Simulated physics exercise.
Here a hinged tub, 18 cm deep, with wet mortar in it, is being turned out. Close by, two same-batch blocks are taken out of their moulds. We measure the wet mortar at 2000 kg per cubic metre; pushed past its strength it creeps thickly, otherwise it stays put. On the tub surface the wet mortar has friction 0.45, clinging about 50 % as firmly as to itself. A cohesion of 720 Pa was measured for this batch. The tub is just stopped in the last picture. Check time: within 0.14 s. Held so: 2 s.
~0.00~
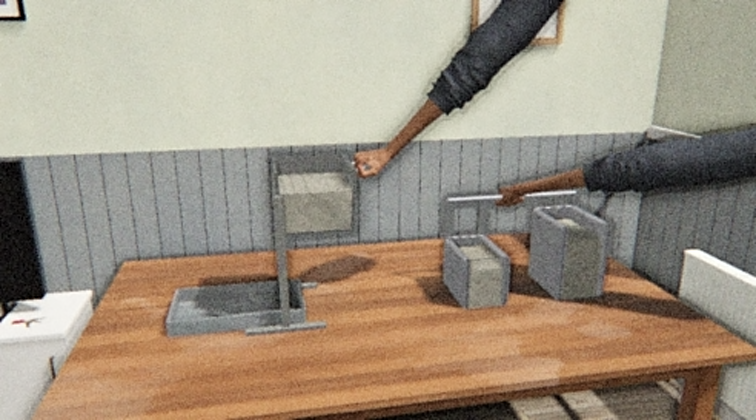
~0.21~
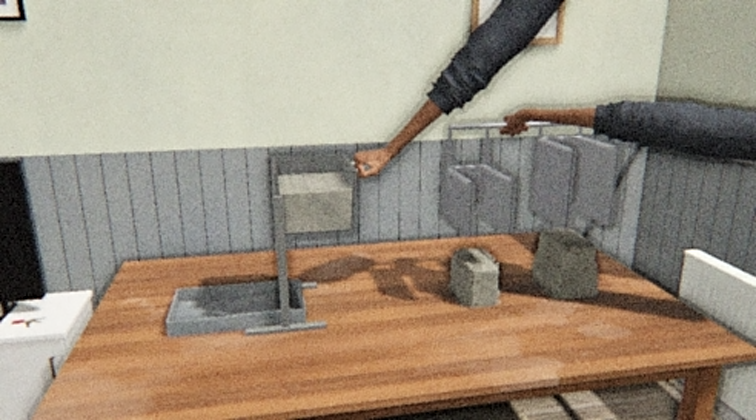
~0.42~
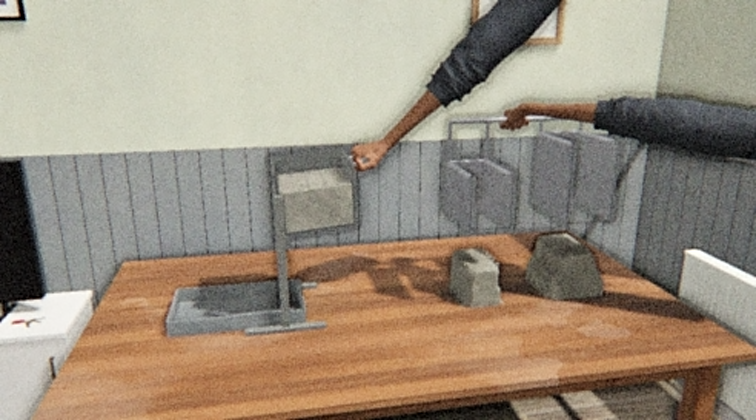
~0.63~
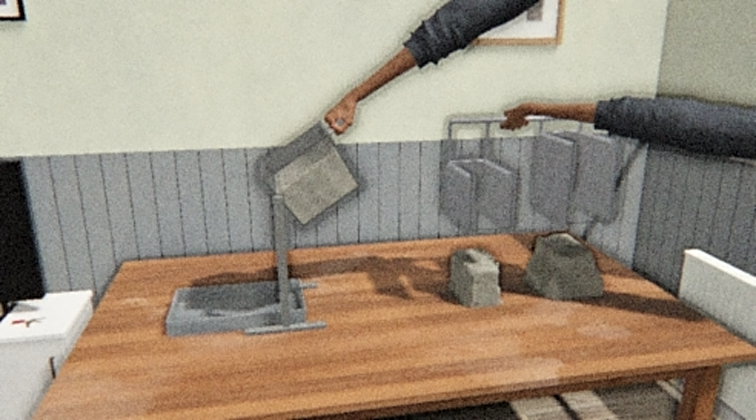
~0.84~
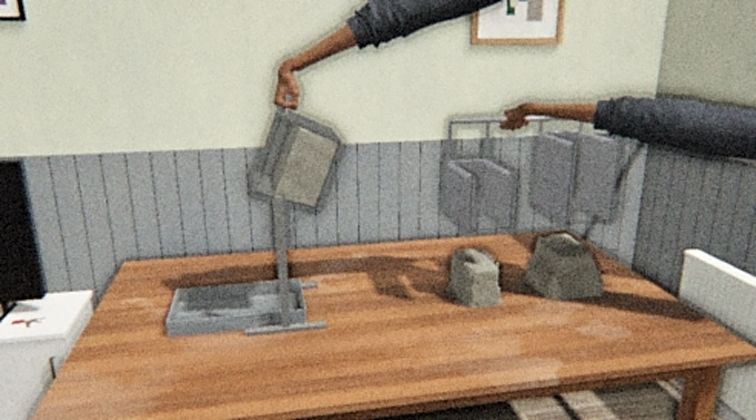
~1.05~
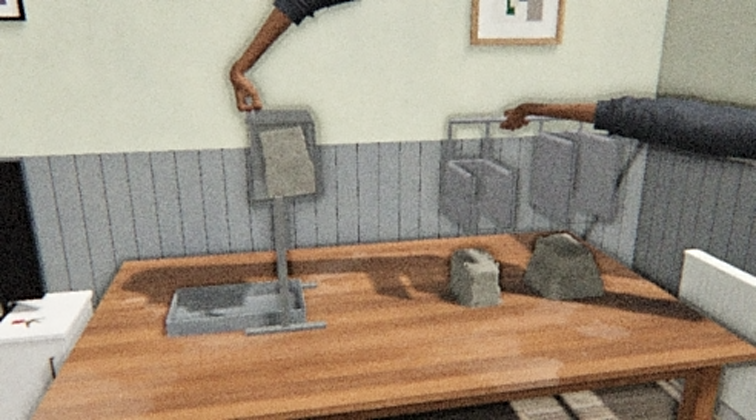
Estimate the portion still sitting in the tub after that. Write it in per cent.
The portion still in the tub is near 49 %.
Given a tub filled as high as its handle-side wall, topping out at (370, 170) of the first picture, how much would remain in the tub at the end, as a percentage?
The tub would end up holding some 40 % of it.
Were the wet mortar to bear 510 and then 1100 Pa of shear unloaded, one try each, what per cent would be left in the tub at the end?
45 %, then 95 %.
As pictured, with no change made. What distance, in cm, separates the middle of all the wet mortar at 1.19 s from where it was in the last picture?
Around 4 cm.
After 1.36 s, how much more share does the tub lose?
Roughly 20 per cent of the load.
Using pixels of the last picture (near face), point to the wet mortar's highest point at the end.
Roughly at pixel (286, 164).
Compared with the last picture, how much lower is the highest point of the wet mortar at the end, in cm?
About 10 cm.
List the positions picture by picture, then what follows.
Handle-side rim at (353, 171), tilt 0 degrees; crest of the wet mortar at (287, 193); block heights 14 cm, 22 cm (left to right), in the first frame.
Handle-side rim at (353, 171), tilt 0 degrees; crest of the wet mortar at (287, 193); block heights 14 cm, 19 cm (left to right), in the second frame.
Handle-side rim at (351, 165), tilt 5 degrees; crest of the wet mortar at (347, 184); block heights 14 cm, 16 cm (left to right), in the third frame.
Handle-side rim at (326, 134), tilt 34 degrees; crest of the wet mortar at (334, 153); block heights 14 cm, 16 cm (left to right), in the fourth frame.
Handle-side rim at (280, 118), tilt 68 degrees; crest of the wet mortar at (299, 129); block heights 14 cm, 16 cm (left to right), in the fifth frame.
Handle-side rim at (246, 124), tilt 91 degrees; crest of the wet mortar at (298, 128); block heights 14 cm, 16 cm (left to right), in the sixth frame.
After 1.19 s, the tub is at 91 degrees and holds 98 %.
After 1.36 s, the tub is at 91 degrees and holds 71 %.
After 1.53 s, the tub is at 91 degrees and holds 49 %.
After 1.70 s, the tub is at 91 degrees and holds 49 %.
After 3.05 s, the tub is at 91 degrees and holds 49 %.
